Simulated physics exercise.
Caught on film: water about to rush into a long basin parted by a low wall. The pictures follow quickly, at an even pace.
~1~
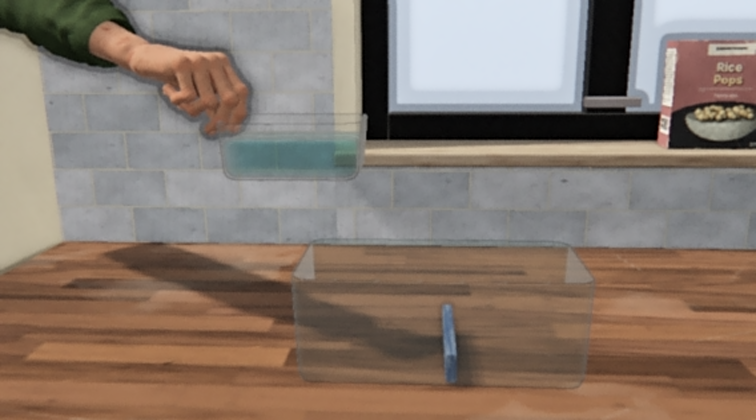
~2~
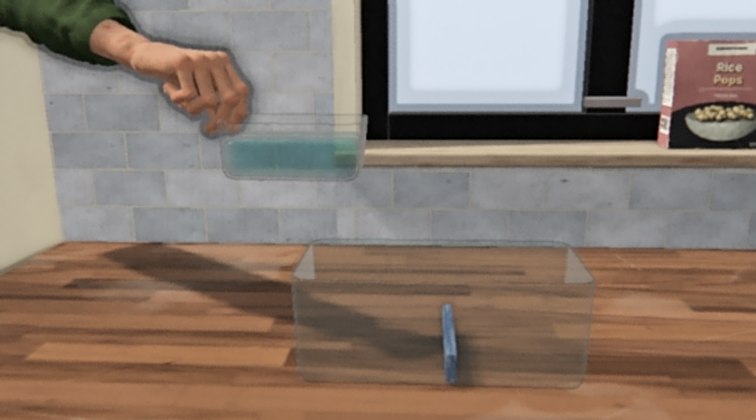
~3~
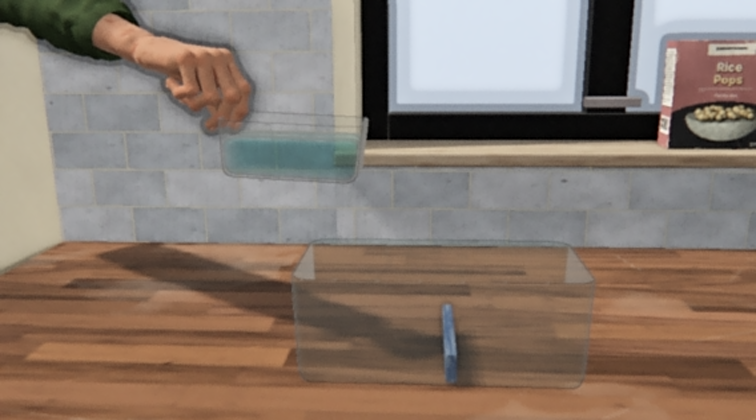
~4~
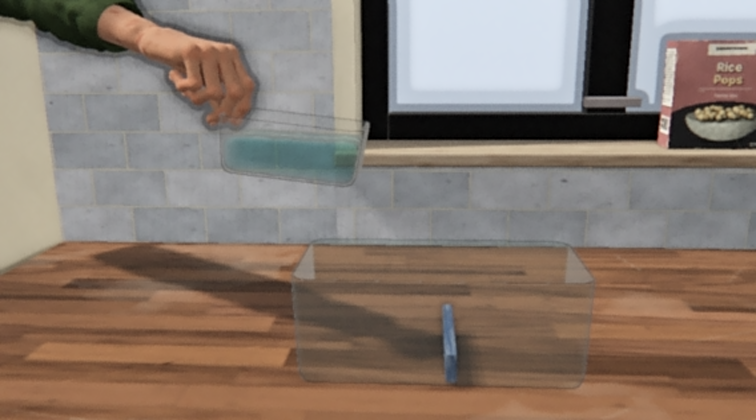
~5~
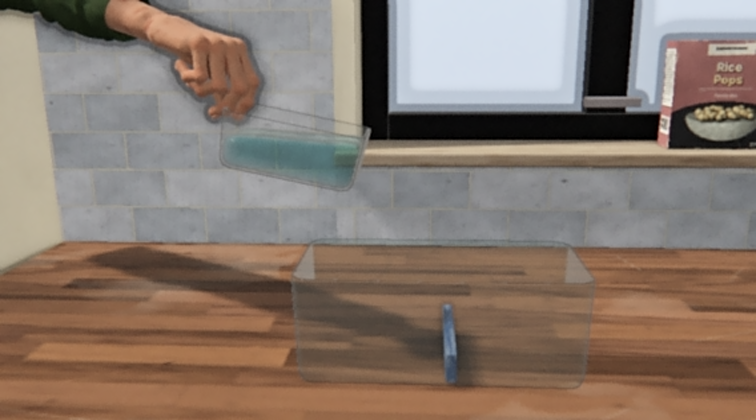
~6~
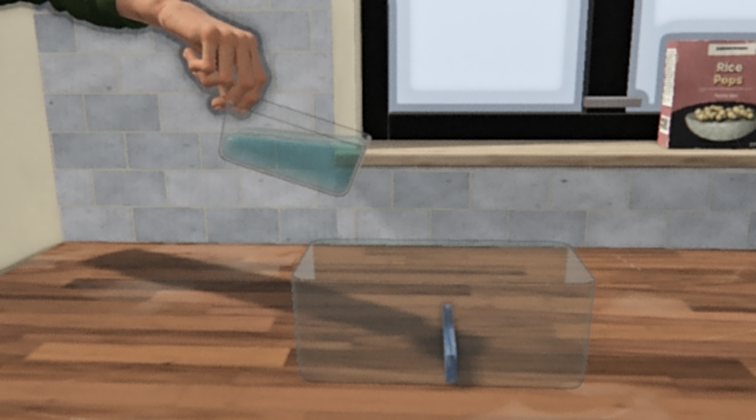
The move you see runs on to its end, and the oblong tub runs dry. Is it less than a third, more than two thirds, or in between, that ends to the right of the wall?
In the end not even a third is right of the wall.
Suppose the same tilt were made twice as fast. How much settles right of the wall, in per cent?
Some 20 per cent.
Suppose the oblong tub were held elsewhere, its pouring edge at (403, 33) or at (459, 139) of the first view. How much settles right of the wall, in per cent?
Roughly 65 per cent, and 75 per cent.
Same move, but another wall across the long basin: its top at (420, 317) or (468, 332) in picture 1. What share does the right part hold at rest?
First some 40, then 15 per cent.
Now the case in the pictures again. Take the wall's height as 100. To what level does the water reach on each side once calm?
Left about 60, right about 0.
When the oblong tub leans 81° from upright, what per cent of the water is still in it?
Roughly 20 in a hundred.
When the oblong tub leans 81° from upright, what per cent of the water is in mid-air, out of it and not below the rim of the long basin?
Close to 40 per cent.
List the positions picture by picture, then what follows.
In the first frame, tilt 0°; pouring edge (363, 120); surface from (232, 137) to (361, 137); the long basin's rim runs from (302, 259) to (581, 263); the wall's top is at (449, 329).
In the second frame, tilt 1°; pouring edge (363, 121); surface from (233, 136) to (361, 137).
In the third frame, tilt 3°; pouring edge (364, 124); surface from (233, 135) to (362, 138).
In the fourth frame, tilt 7°; pouring edge (366, 129); surface from (234, 135) to (362, 139).
In the fifth frame, tilt 12°; pouring edge (367, 135); surface from (234, 134) to (364, 141).
In the sixth frame, tilt 18°; pouring edge (367, 143); surface from (234, 133) to (366, 142).
A moment on, the oblong tub is tipped on its side and 21 per cent is still to pour, 40 is left of the wall and 0 right of it.
Next, the oblong tub is tipped right over and 2 per cent is still to pour, 88 is left of the wall and 5 right of it.
Then the oblong tub is tipped right over and 0 per cent is still to pour, 93 is left of the wall and 6 right of it.
Later the oblong tub is tipped right over and 0 per cent is still to pour, 93 is left of the wall and 7 right of it.
In the end 93 per cent lies left of the wall, 7 right of it and 0 outside.
